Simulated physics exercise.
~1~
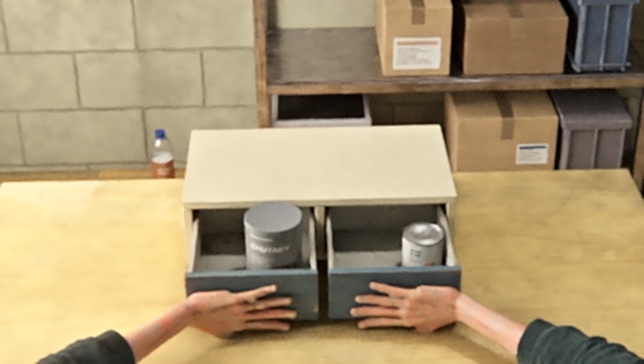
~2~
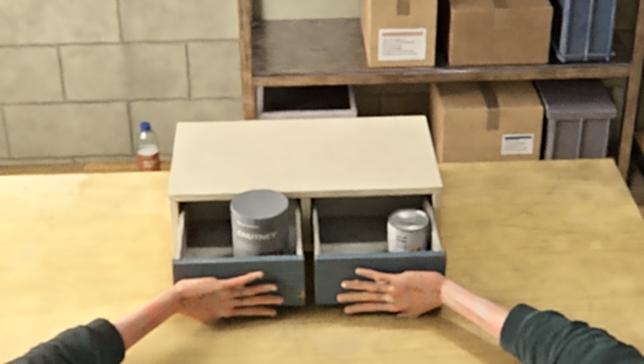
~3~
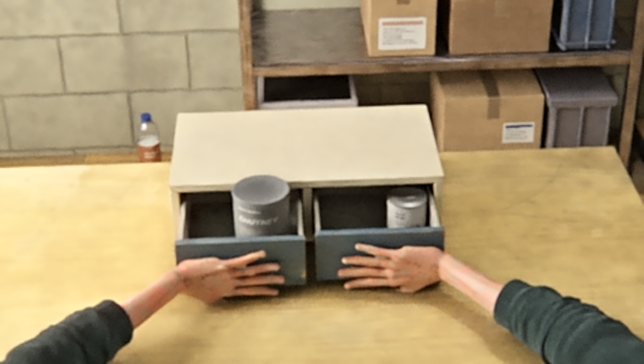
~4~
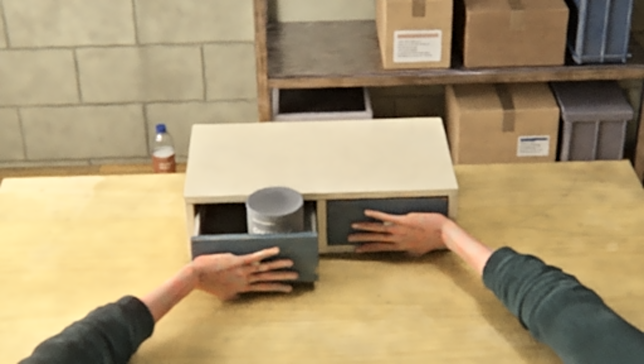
Two hands pushing in side-by-side drawers holding a grey tub and a smaller pot, the right closing, the left staying ajar.
